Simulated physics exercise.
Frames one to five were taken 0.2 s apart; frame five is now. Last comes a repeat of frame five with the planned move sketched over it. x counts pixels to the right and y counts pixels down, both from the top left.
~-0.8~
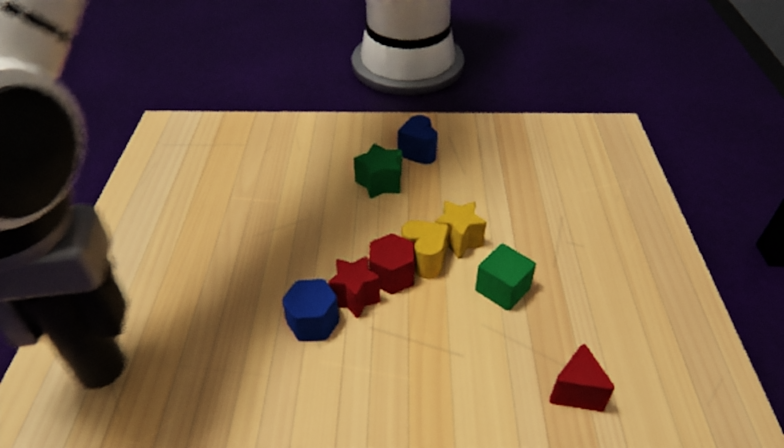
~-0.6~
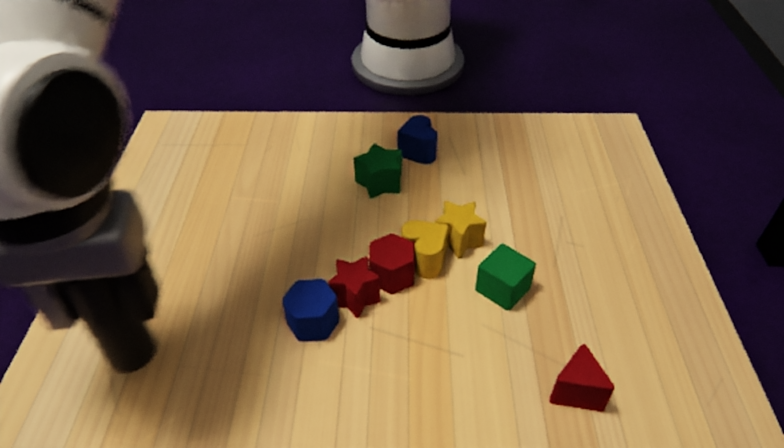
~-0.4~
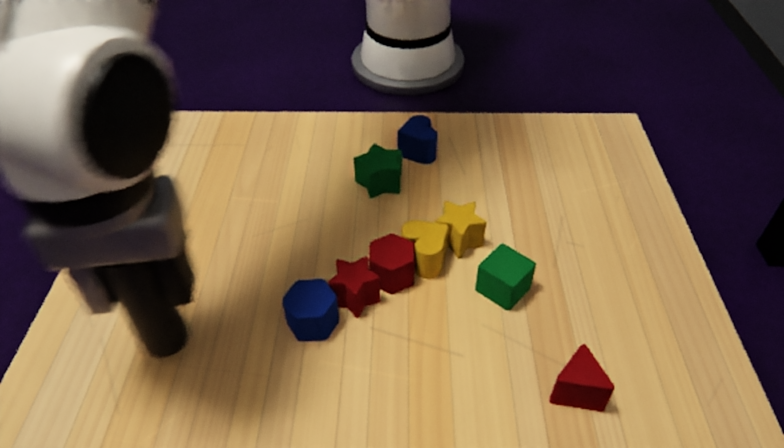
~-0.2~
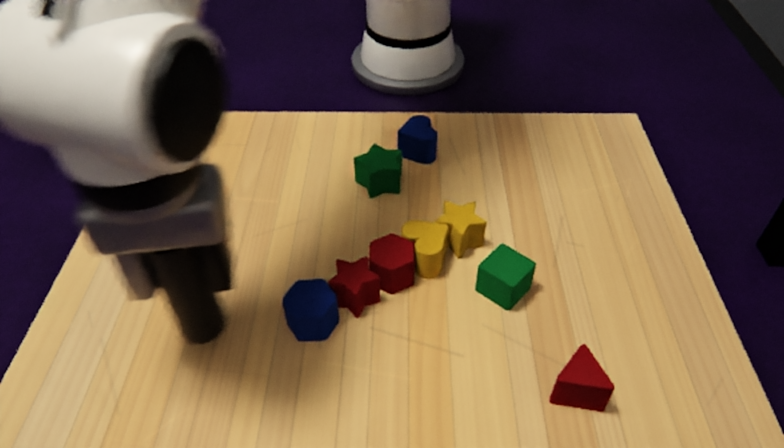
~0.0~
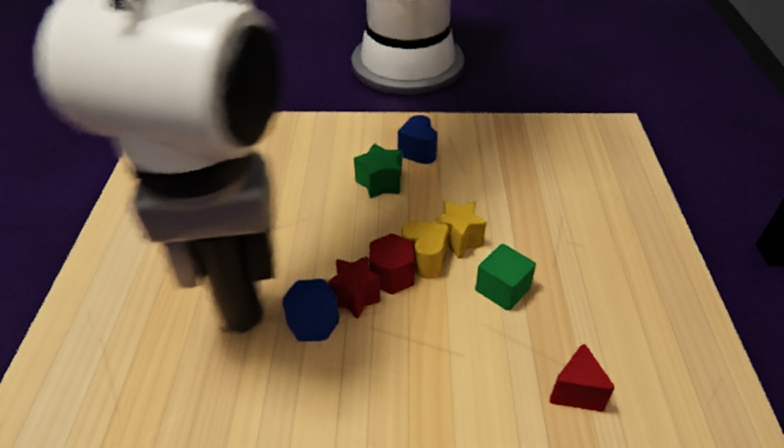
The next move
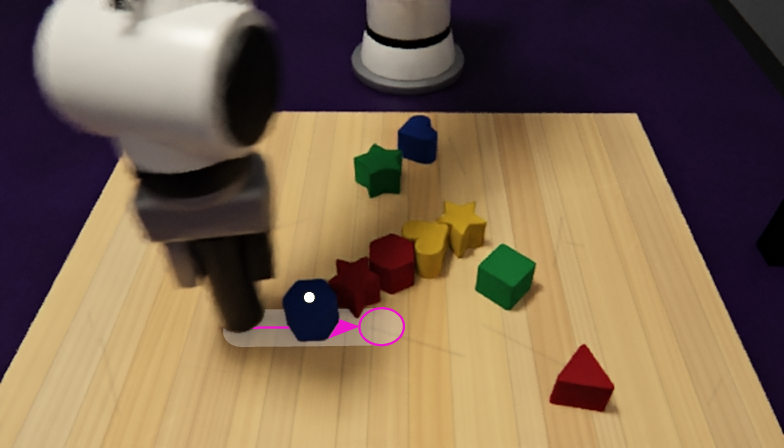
Robot arm moving rightward over a wooden board, its dark post nearing a blue hexagonal block beside other still, colourful blocks.
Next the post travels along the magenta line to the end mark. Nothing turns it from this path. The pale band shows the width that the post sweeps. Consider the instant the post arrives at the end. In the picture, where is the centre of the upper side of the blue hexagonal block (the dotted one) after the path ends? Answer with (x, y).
Its top centre is at about (419, 328).
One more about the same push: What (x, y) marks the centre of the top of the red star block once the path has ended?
Close to (416, 284).
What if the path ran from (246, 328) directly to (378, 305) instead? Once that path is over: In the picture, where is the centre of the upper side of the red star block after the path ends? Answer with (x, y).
At (418, 285).
The drawn path runs from (246, 328) directly to (382, 326); the dot is on the blue hexagonal block.
The first path, step by step. One third of the way, post at (290, 314); blue hexagonal block at (338, 303), turned 15° clockwise; red star block at (374, 273), turned 35° anticlockwise; red hexagonal block at (400, 247), turned 15° anticlockwise; yellow heart-shaped block at (432, 231).
Two thirds of the way, post at (335, 314); blue hexagonal block at (379, 316), turned 50° clockwise; red star block at (397, 284), turned 75° anticlockwise; red hexagonal block at (400, 247), turned 20° anticlockwise; yellow heart-shaped block at (433, 230).
At the end, post at (381, 313); blue hexagonal block at (419, 328), turned 80° clockwise; red star block at (416, 284), turned 115° anticlockwise; red hexagonal block at (401, 246), turned 20° anticlockwise; yellow heart-shaped block at (433, 230); green four-sided block not moved.
